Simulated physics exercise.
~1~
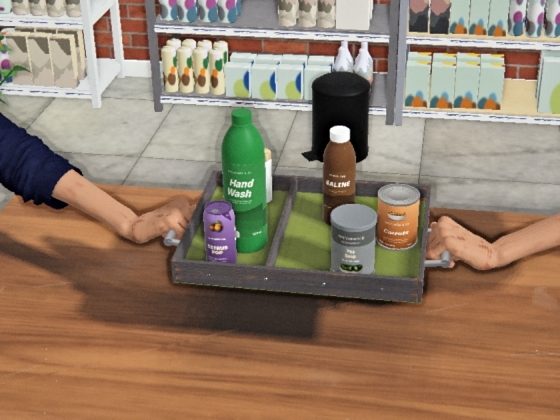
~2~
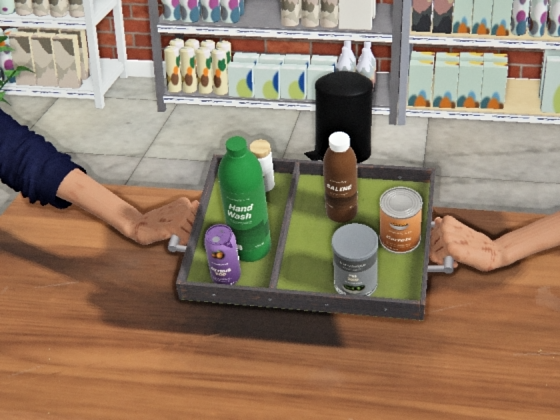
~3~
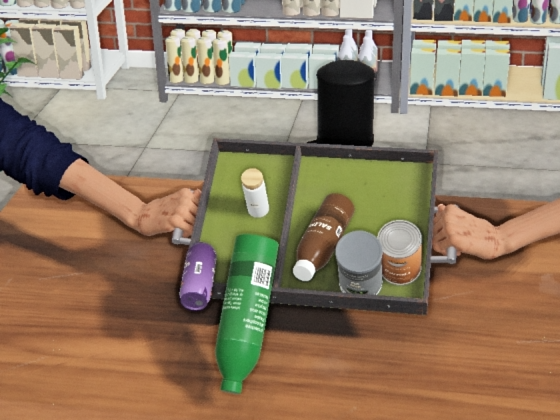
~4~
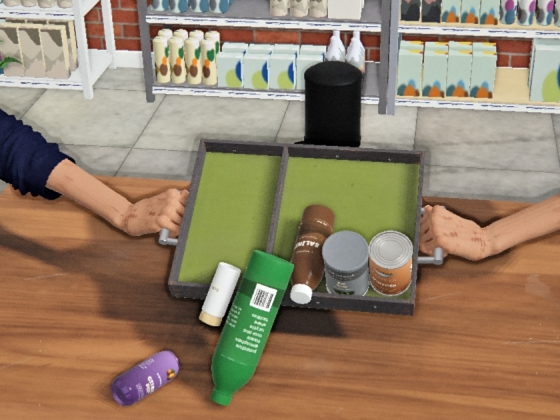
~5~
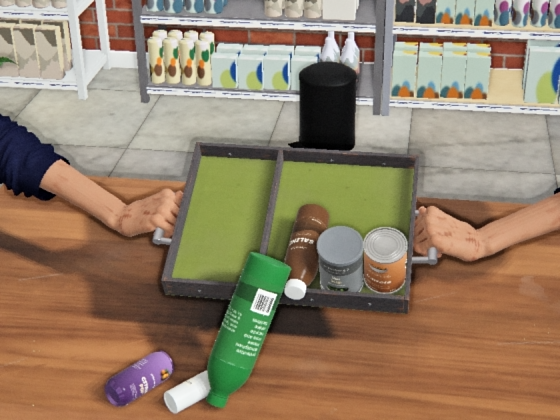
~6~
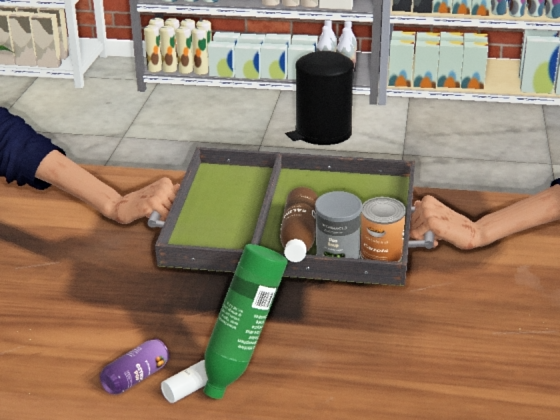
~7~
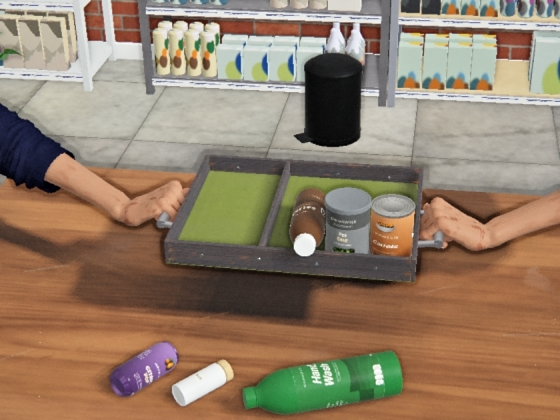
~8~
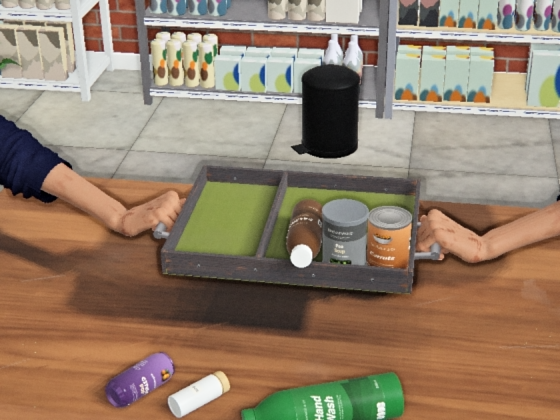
A purple can, a green bottle and a white shaker slid off a tray that two hands tipped toward the viewer and then levelled, ending on the wooden table, while a toppled brown bottle and two upright tins stayed aboard.
